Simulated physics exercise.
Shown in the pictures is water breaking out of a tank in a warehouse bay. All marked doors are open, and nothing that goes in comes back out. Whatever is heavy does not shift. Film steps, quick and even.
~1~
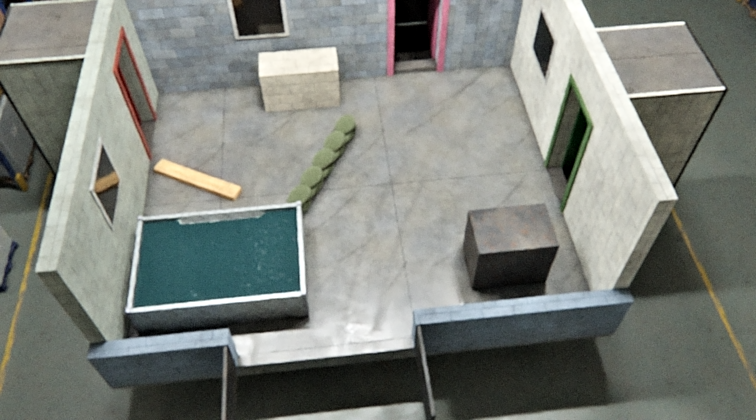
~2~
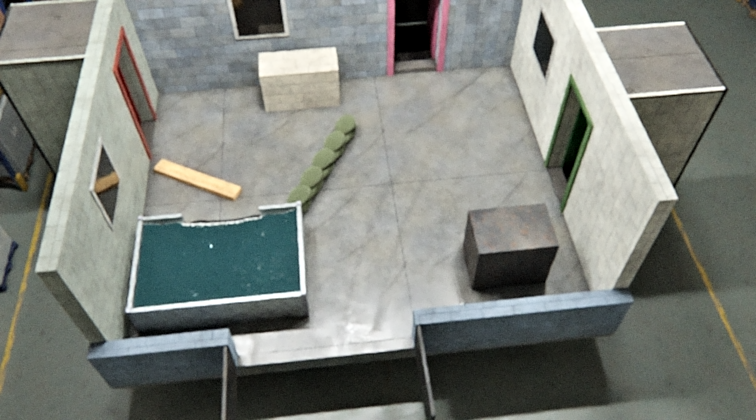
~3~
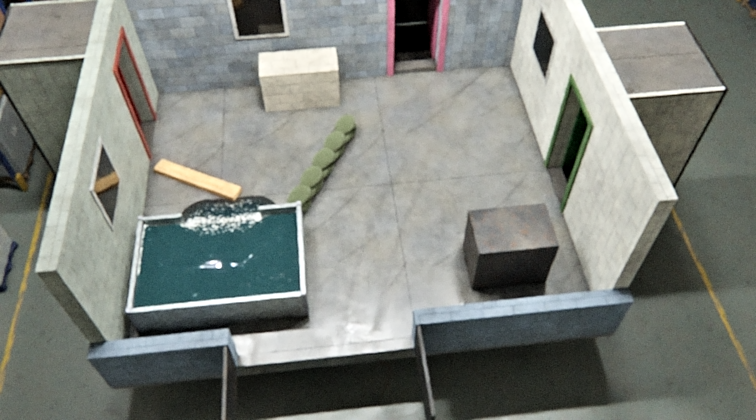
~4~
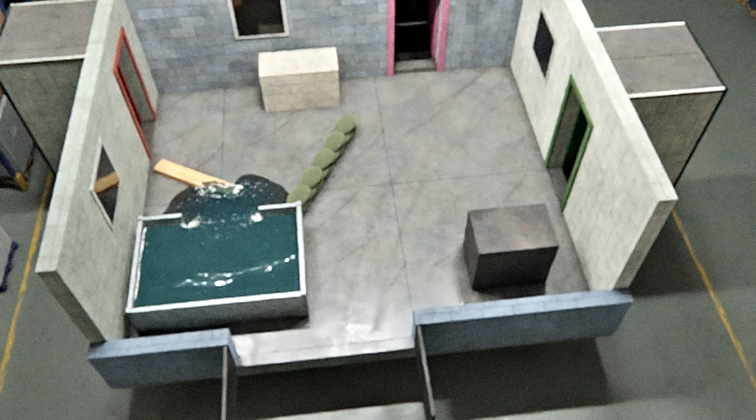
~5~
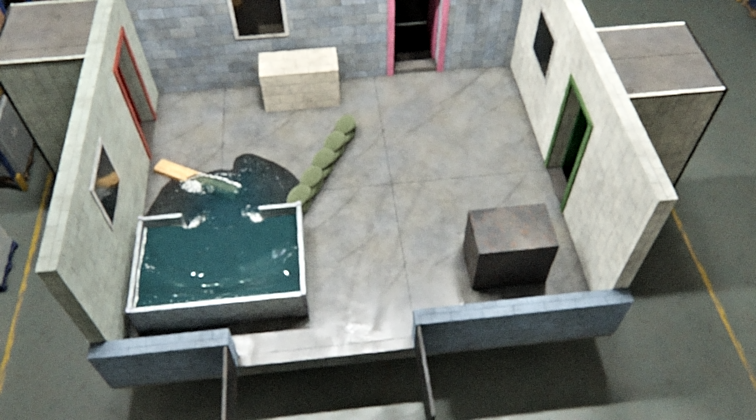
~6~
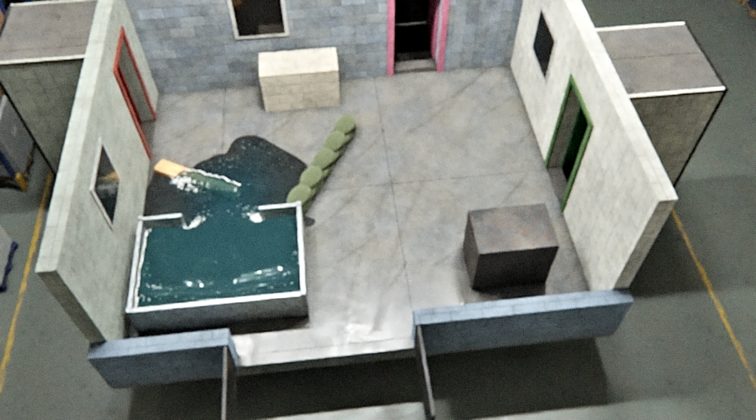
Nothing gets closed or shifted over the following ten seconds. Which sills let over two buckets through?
The pink door will allow in no excess. The green door will allow in no excess. The red door will allow in an excess.
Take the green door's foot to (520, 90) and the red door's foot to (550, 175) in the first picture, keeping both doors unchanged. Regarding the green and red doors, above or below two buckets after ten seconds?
The green one tops the limit, the red one stays within it.
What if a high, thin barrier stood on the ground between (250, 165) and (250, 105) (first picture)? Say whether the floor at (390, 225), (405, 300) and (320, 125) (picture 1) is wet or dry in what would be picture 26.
Untouched; untouched; submerged.
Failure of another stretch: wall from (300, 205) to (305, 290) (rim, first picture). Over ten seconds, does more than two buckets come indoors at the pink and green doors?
I'd expect the pink door to fall short and the green door to exceed it.
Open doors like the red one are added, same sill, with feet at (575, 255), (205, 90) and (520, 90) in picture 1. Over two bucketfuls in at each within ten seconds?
One, ends up below; two, ends up above; three, ends up above.
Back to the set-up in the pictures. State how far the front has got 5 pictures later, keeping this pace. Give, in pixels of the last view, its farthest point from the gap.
Best guess: Near (268, 85).
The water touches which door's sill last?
It has to be the one in green.
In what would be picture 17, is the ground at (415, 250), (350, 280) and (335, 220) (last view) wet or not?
Result, in order: Unflooded / unflooded / unflooded.
A moment on, water covers 25 % of the floor; the pink door not reached, the green door not reached, the red door wet at the sill, nothing in.
Next, water covers 30 % of the floor; the pink door not reached, the green door not reached, the red door under two buckets in.
Then, water covers 50 % of the floor; the pink door wet at the sill, nothing in, the green door not reached, the red door under two buckets in.
Later, water covers 55 % of the floor; the pink door wet at the sill, nothing in, the green door wet at the sill, nothing in, the red door over two buckets in.
In the end, water covers 75 % of the floor; the pink door wet at the sill, nothing in, the green door wet at the sill, nothing in, the red door far over two buckets in.
